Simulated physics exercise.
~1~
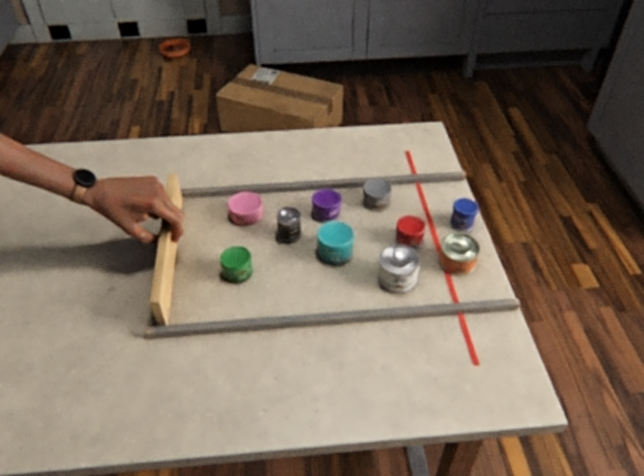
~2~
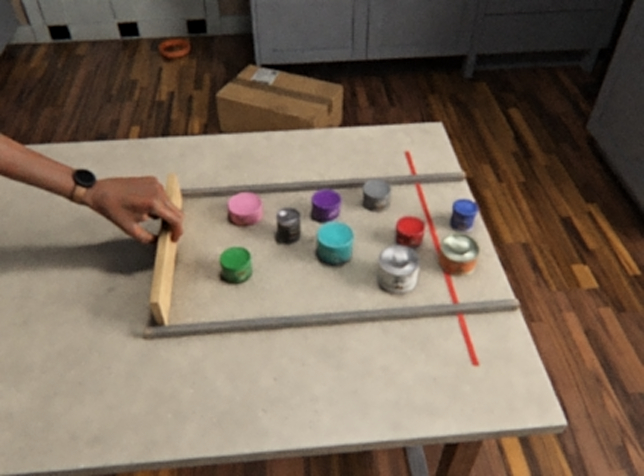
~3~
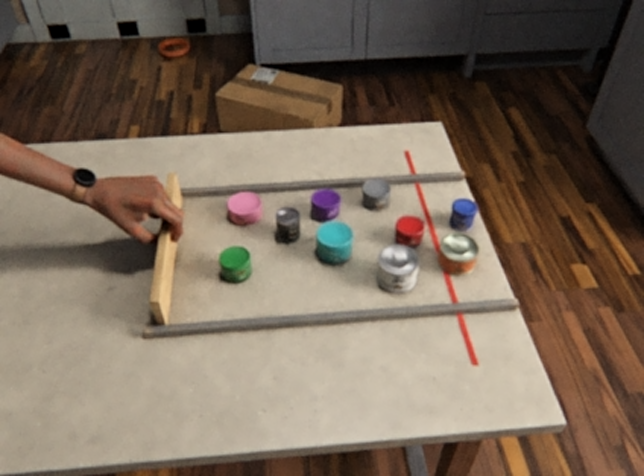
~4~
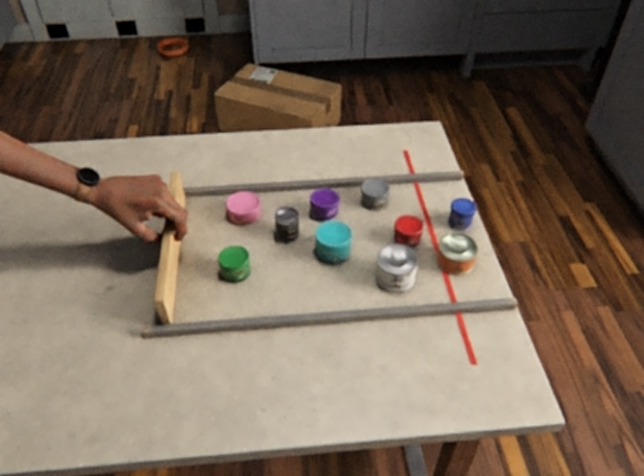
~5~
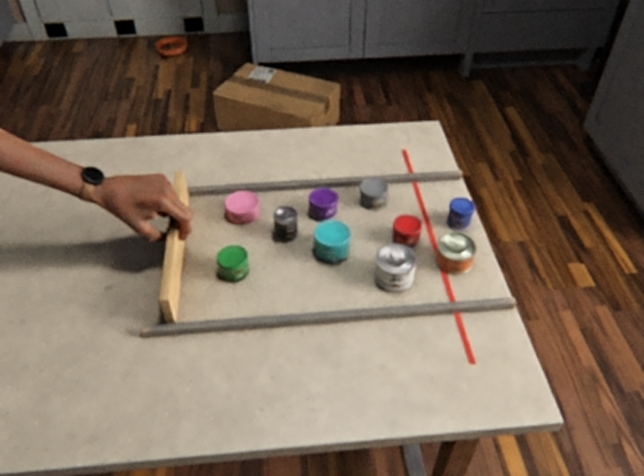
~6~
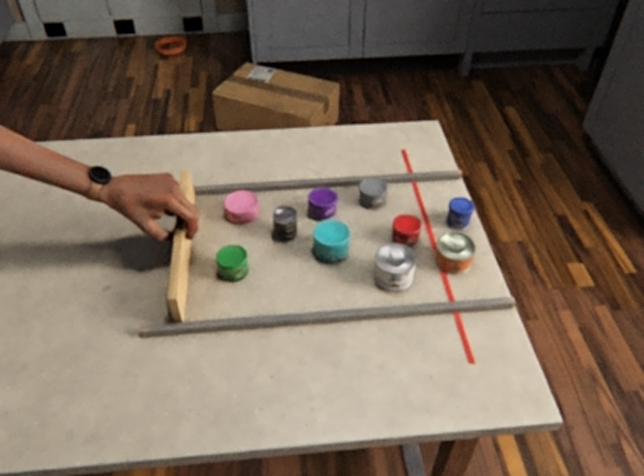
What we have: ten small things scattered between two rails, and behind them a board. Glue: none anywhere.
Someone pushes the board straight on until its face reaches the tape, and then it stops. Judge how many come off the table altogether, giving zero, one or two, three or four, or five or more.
My judgement: One or two.
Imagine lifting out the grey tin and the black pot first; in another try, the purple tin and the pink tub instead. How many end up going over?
1, then 1.
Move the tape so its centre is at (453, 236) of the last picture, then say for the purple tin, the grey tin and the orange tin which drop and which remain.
Purple tin goes off, grey tin goes off, orange tin goes off.
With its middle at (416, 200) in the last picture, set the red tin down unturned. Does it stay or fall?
From that start the object does not stay.
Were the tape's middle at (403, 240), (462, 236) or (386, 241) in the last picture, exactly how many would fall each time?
Down on the floor: 0, 5 and 0.
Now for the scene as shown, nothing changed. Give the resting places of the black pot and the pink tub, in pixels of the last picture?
In the last picture the black pot sits around (439, 211) and the pink tub around (437, 196).
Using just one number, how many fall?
Tally: 1.
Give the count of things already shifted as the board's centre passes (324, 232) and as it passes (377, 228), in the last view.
So 6, and at the other place 8.
Soon after, none off yet; blue tin at rest near (460, 214); orange tin at rest near (455, 253); red tin at rest near (406, 231).
After that, none off yet; blue tin at rest near (460, 214); orange tin at rest near (455, 253); red tin displaced about its own width near (441, 229).
In the end, the number that fall off is one or two; gone, blue tin.
